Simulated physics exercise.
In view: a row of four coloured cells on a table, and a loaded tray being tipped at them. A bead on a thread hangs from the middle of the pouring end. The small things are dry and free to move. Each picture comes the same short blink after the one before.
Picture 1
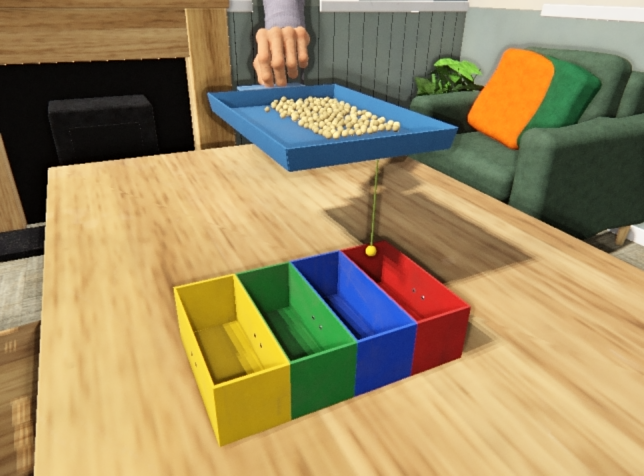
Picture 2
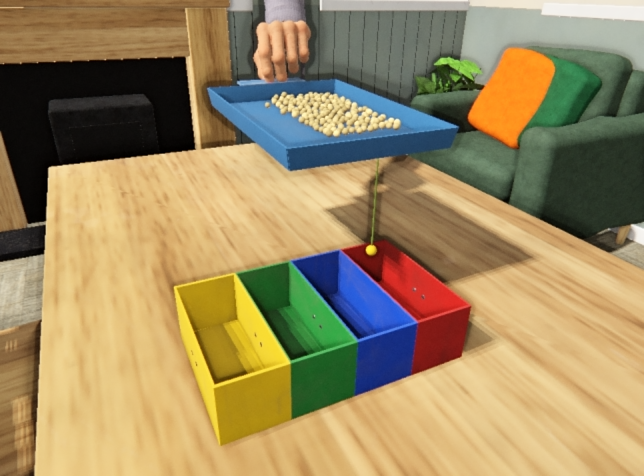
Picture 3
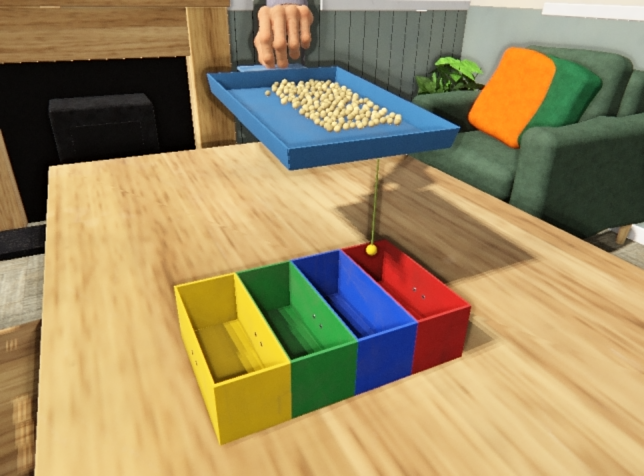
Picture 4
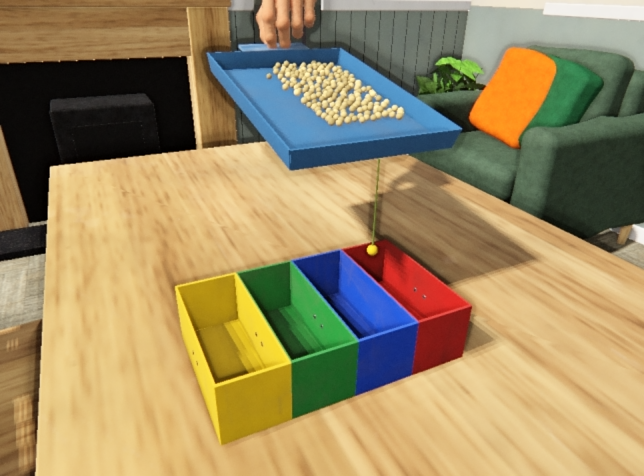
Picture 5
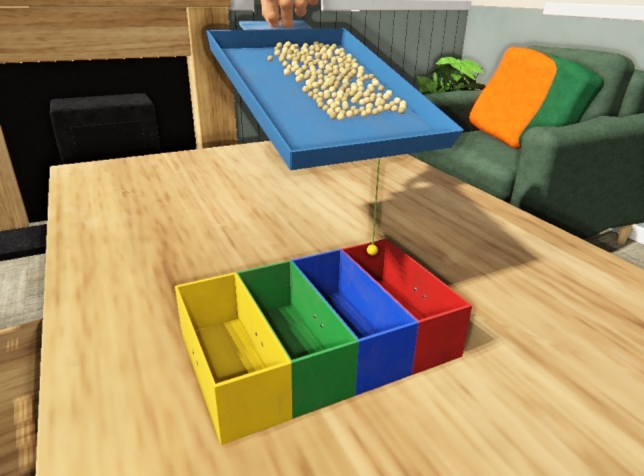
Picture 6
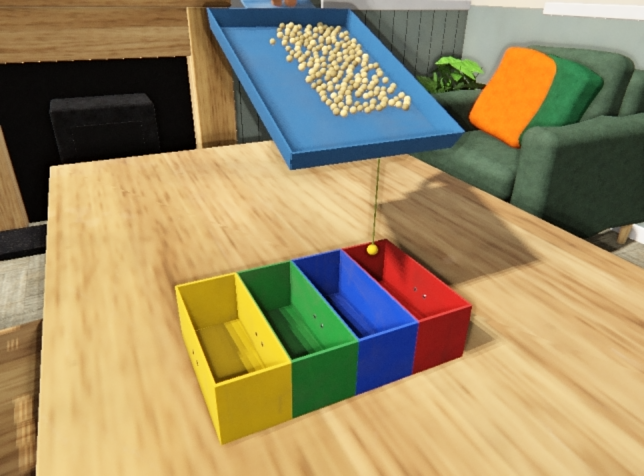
The clip shows a hand holding a blue tray of pale beans above yellow, green, blue and red compartments on a wooden table, then raising the tray's far end so it slants more steeply while the bead on a thread hangs nearly still.
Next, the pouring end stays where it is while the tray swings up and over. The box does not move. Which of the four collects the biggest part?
The red one ends fullest.
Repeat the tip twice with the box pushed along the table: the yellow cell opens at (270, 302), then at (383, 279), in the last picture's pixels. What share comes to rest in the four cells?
Near 90 % and 80 %.
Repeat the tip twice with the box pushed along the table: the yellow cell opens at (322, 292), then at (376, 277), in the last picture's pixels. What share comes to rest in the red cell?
About 10 and 0 per cent.
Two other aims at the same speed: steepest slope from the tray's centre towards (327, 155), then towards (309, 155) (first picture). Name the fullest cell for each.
At the first place green, at the second green.
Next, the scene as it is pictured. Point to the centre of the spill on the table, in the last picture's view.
Close to (502, 347).
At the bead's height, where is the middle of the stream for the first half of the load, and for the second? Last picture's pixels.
Early half (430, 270), late half (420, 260).
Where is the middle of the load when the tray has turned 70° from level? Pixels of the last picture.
At about (410, 149).
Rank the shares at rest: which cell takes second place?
Next in line is the blue cell.
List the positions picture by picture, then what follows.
Corners of the pouring end (289, 147) and (453, 127), level; middle of the load (325, 115), soya beans; bead on its thread (371, 251); yellow cell (254, 399); green cell (324, 375); blue cell (385, 354); red cell (441, 336), in the first picture.
Corners of the pouring end (289, 147) and (453, 126), level; middle of the load (326, 111), in the second picture.
Corners of the pouring end (290, 147) and (455, 127), tipped barely, level across its low end; middle of the load (327, 102), in the third picture.
Corners of the pouring end (292, 148) and (457, 128), tipped a little, level across its low end; middle of the load (329, 89), in the fourth picture.
Corners of the pouring end (293, 149) and (458, 128), tipped clearly, level across its low end; middle of the load (331, 76), in the fifth picture.
Corners of the pouring end (294, 150) and (459, 130), tipped clearly, level across its low end; middle of the load (335, 64); yellow cell (255, 397); green cell (325, 374); blue cell (387, 353); red cell (442, 334), in the sixth picture.
Just after the last frame, tray tipped steeply; the larger part on the tray; just a few in the red cell; roughly a quarter falling or outside the box.
A moment on, tray tipped past a quarter turn; roughly a quarter on the tray; roughly a quarter in the red cell; about a tenth in the blue cell; just a few in the green cell; roughly half falling or outside the box.
Further on, tray tipped past a quarter turn; roughly a third in the red cell; roughly a quarter in the blue cell; about a tenth in the green cell; roughly a third falling or outside the box.
When it is over, tray tipped past a quarter turn; roughly a third in the red cell; roughly a quarter in the blue cell; about a tenth in the green cell; not one in the yellow cell; roughly a third outside the box.
